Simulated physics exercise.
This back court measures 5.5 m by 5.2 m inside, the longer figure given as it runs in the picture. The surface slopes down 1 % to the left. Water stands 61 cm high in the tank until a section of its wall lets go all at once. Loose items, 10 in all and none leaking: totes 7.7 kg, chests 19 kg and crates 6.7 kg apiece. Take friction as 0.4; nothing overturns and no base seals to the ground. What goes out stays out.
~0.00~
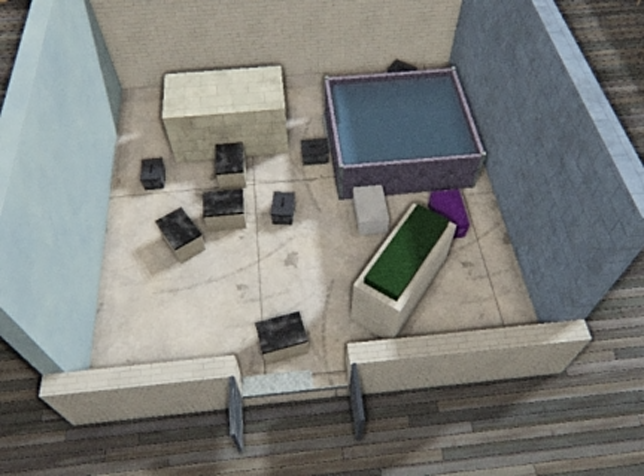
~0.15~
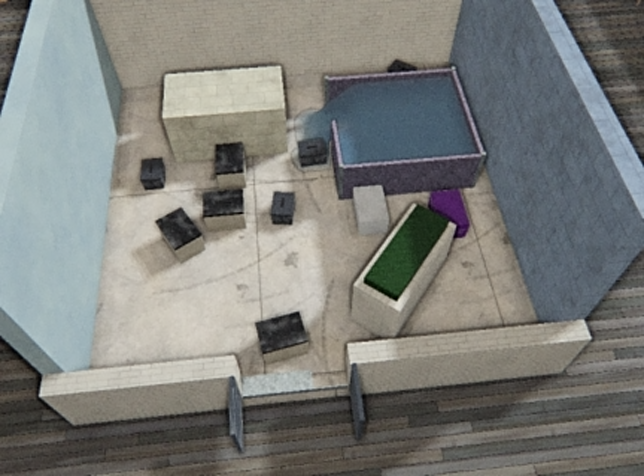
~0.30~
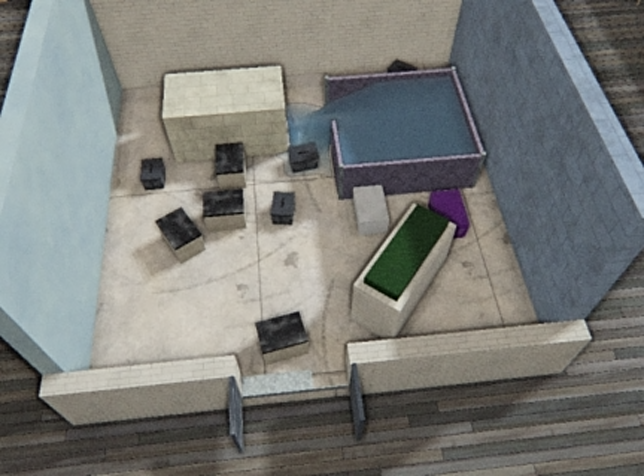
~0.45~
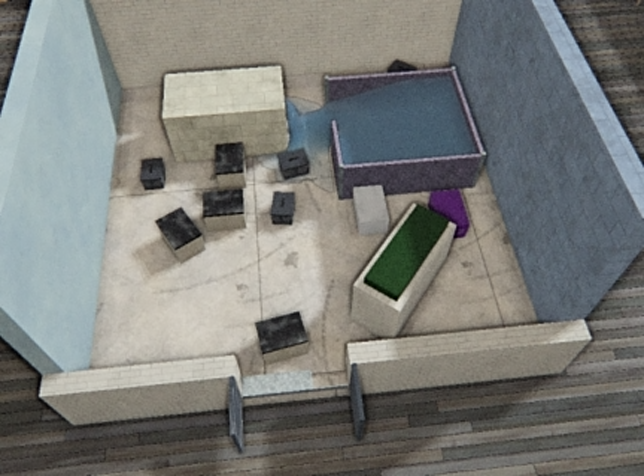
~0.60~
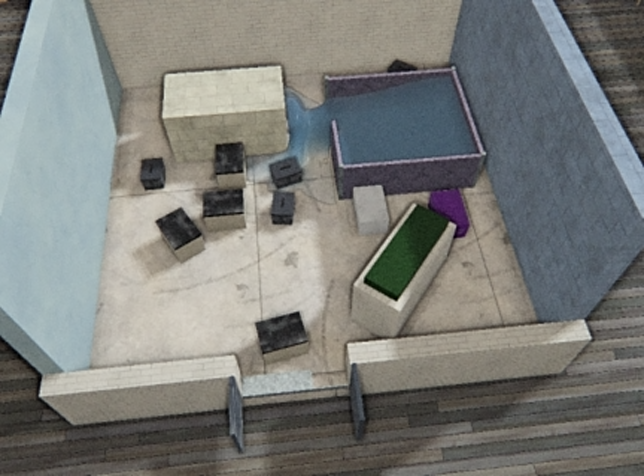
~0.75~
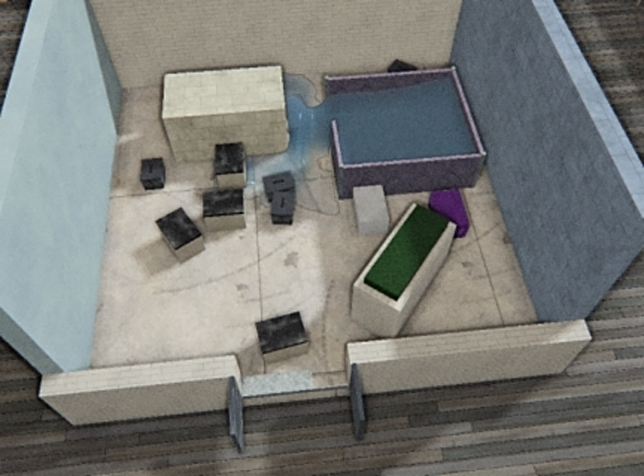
At the start, a walled court holds a full purple-rimmed pool, a pale block, a green-topped planter and several dark boxes. Water pours out through the pool's left side and spreads toward the pale block, pushing one dark box left and toward the front until it sits against another.
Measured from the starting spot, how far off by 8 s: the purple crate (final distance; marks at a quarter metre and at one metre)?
The purple crate holds its place.
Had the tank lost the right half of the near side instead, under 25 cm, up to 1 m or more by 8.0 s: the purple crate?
In that case the purple crate travels far.
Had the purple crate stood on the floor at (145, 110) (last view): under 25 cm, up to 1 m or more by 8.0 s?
It gets carried off.
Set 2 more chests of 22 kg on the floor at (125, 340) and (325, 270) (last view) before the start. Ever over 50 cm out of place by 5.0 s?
In that order: Less, more.
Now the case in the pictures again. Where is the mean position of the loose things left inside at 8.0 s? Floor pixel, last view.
Near (261, 245).
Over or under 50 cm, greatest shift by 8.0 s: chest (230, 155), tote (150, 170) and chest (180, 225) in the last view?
In that order: Short of it, over, over.
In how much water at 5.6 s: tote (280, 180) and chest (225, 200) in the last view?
Roughly 14 and 8 cm.
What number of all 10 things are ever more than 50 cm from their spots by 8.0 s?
I count 7.
After 1.6 s the purple crate is near (450, 208), 0.0 m from its start, aground; 0 of 10 are out; 0 afloat.
After 3.6 s the purple crate is near (450, 208), 0.0 m from its start, aground; 1 of 10 are out; 1 afloat.
After 5.6 s the purple crate is near (450, 208), 0.0 m from its start, aground; 1 of 10 are out; 4 afloat.
After 8.0 s the purple crate is near (450, 208), 0.0 m from its start, aground; 1 of 10 are out; 5 afloat.
